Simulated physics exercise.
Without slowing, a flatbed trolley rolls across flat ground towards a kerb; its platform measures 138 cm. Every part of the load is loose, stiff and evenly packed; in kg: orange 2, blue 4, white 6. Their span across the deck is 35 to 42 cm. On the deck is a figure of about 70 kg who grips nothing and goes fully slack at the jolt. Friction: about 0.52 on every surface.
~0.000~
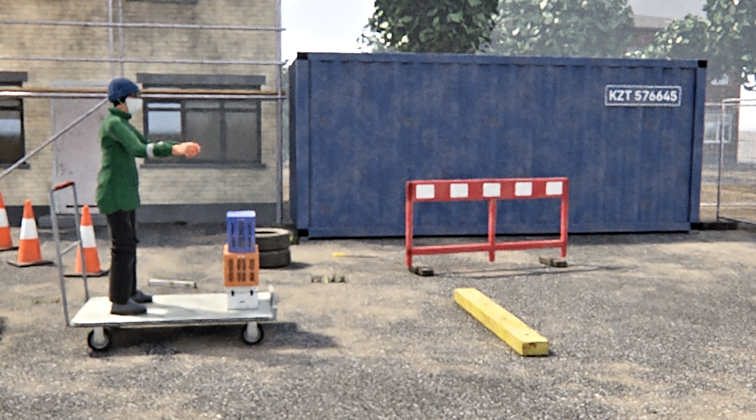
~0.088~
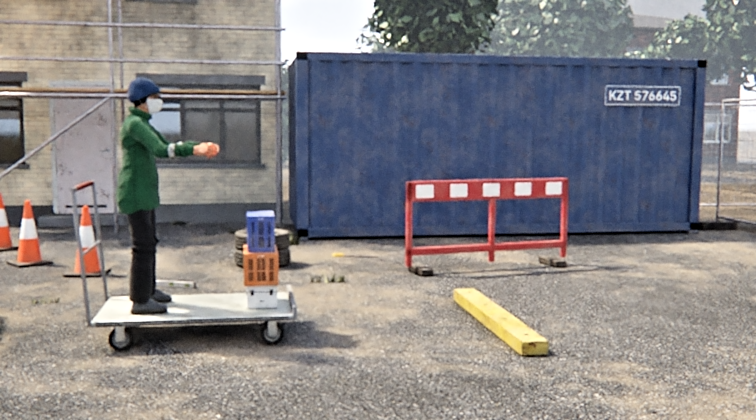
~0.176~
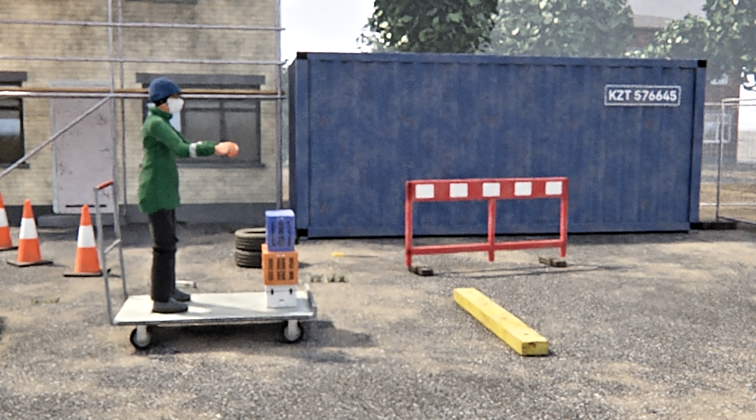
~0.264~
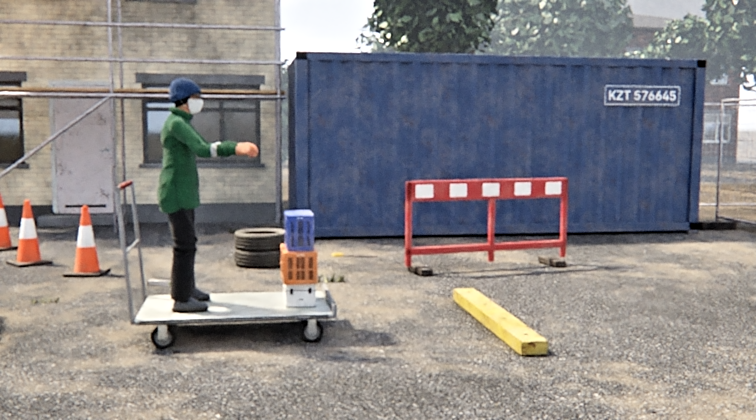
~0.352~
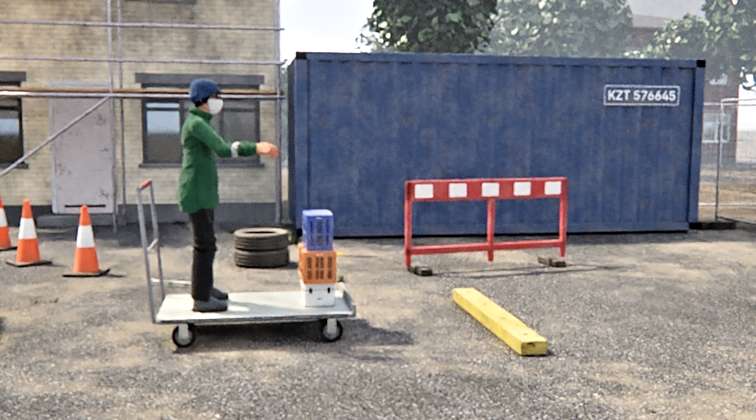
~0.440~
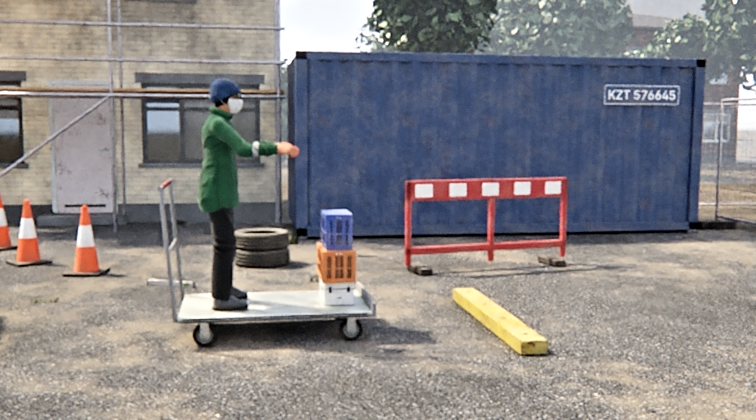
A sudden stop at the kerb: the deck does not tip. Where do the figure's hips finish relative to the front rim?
The figure's hips finish short of the front rim.
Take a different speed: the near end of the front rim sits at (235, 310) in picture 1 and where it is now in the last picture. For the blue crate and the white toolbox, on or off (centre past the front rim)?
Result: Blue gone; white safe.
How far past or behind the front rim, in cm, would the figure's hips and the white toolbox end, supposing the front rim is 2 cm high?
In that setup the hips stop 10 cm behind the rim while the white item stops 10 cm behind.
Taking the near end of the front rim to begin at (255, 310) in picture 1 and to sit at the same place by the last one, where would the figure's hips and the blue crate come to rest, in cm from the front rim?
So the hips come to rest 0 cm beyond the front rim, while the blue item lands 70 cm beyond it.
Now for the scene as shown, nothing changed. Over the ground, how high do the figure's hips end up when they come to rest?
Hip height: Approx. 50 cm.
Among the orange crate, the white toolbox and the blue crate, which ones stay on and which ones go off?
By the last picture you'd see orange shed, white retained and blue shed.
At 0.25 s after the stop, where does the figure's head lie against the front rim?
The head is some 60 cm back from the front rim.
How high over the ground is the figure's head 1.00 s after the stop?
About 30 cm.
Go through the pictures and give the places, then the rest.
Hips (118, 193), orange crate (241, 265), rim corner (275, 316); 175 cm short of the stop, in the first picture.
Hips (138, 193), orange crate (260, 265), rim corner (295, 315); 160 cm short of the stop, in the second picture.
Hips (158, 193), orange crate (280, 264), rim corner (315, 314); 145 cm short of the stop, in the third picture.
Hips (178, 192), orange crate (299, 264), rim corner (335, 313); 131 cm short of the stop, in the fourth picture.
Hips (198, 192), orange crate (317, 263), rim corner (354, 313); 116 cm short of the stop, in the fifth picture.
Hips (218, 192), orange crate (336, 262), rim corner (374, 312); 102 cm short of the stop. Speed about 1.7 m/s, in the sixth picture.
Impact comes at 1.06 s.
After 1.31 s the figure's hips are 72 cm behind the rim, near (406, 219) in the last picture's view.
After 1.61 s the figure's hips are 36 cm behind the rim, near (450, 246) in the last picture's view.
After 2.06 s the figure's hips are 9 cm behind the rim, near (483, 260) in the last picture's view.
At rest, 2.4 s, past the rim, orange crate and blue crate; behind it, white toolbox and the figure's hips.
